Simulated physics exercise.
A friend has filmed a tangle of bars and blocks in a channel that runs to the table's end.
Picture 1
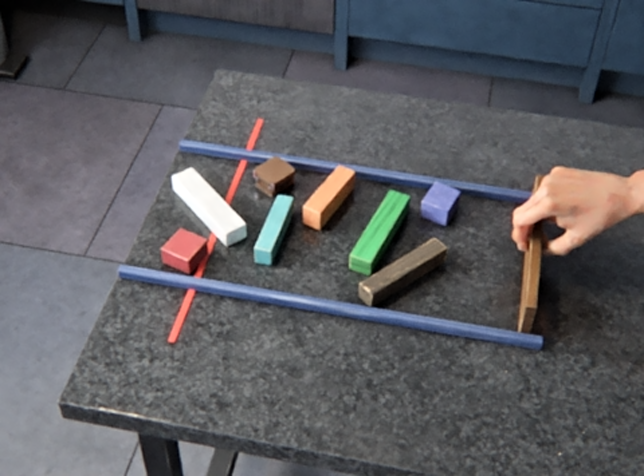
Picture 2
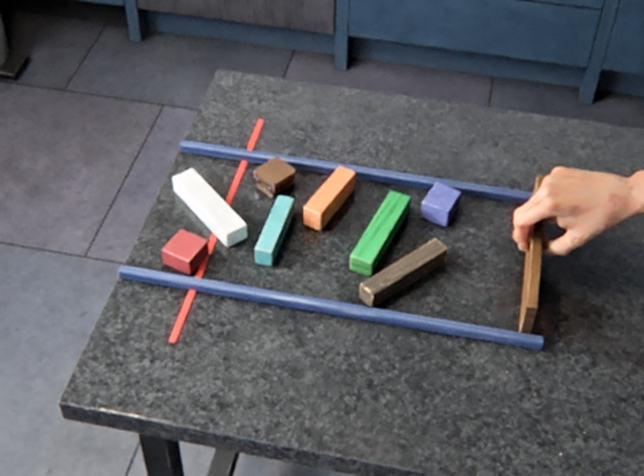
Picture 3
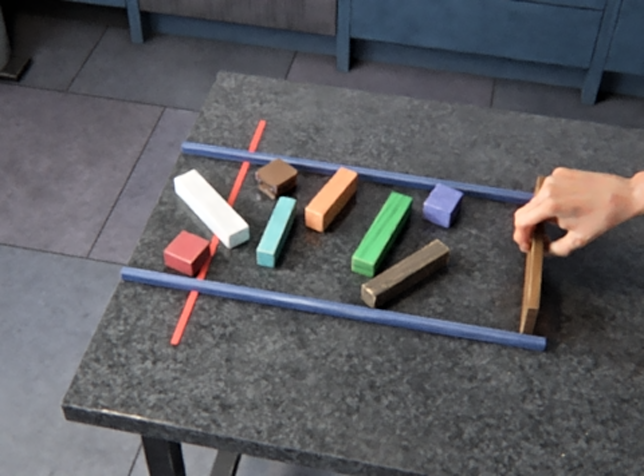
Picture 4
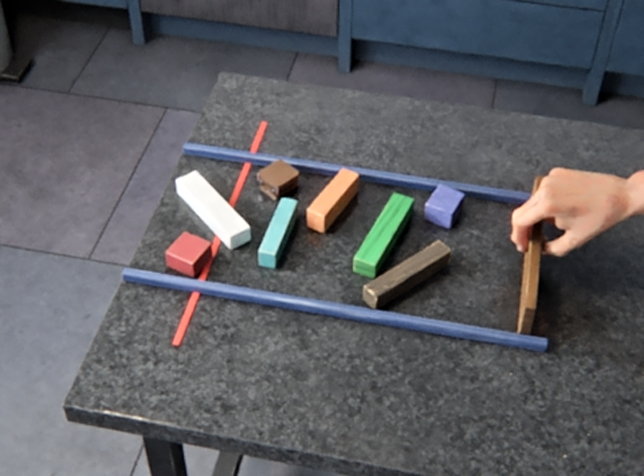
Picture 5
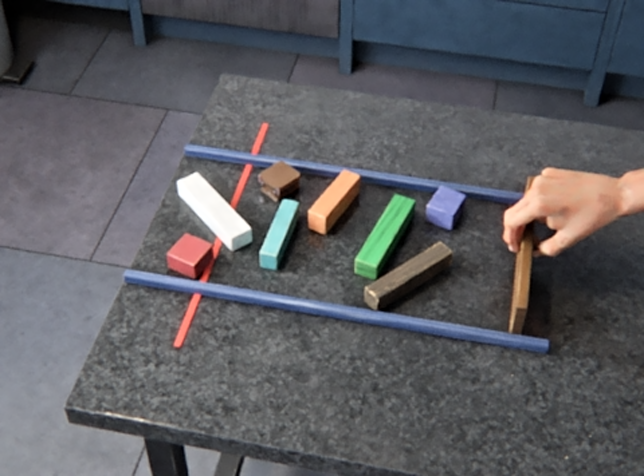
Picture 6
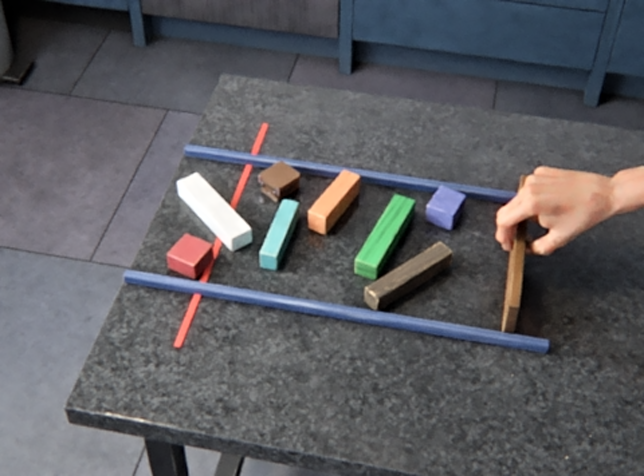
A hand starting to slide an upright wooden board slightly left between two blue rails, the coloured blocks and bars lying still.
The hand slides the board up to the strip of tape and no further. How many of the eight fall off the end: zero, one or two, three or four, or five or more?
The number that fall off is one or two.
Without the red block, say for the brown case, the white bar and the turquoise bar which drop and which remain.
The brown case drops off, the white bar drops off, the turquoise bar remains up.
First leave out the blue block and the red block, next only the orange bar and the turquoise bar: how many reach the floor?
Fallen: 1, and 0 in the other try.
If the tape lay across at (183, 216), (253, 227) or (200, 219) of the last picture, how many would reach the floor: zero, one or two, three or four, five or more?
For each place: Five or over; zero; 5 or more.
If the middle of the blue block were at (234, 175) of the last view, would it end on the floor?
From there it is lost.
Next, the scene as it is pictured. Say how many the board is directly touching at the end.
2 of them.
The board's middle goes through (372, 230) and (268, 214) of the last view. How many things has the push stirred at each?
First 4, then 8.
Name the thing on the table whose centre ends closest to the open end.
The red block.
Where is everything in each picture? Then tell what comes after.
In the first frame, red block (185, 251); white bar (209, 206); brown case (275, 178); board (533, 252); tape (221, 218).
In the second frame, white bar (209, 207); green stick (381, 232).
In the third frame, brown case (278, 179); turquoise bar (277, 231).
In the fourth frame, red block (189, 254); black bar (408, 275).
In the fifth frame, white bar (214, 211); blue block (446, 208).
In the sixth frame, red block (191, 256); white bar (214, 211); brown case (280, 182); board (518, 252); tape (226, 223).
Soon after, none off yet; red block at rest near (191, 256); white bar at rest near (214, 211); brown case at rest near (280, 182).
After that, none off yet; red block at rest near (191, 256); white bar moving near (206, 213); brown case displaced about its own width near (237, 182).
In the end, the number that fall off is one or two; gone, brown case and white bar.
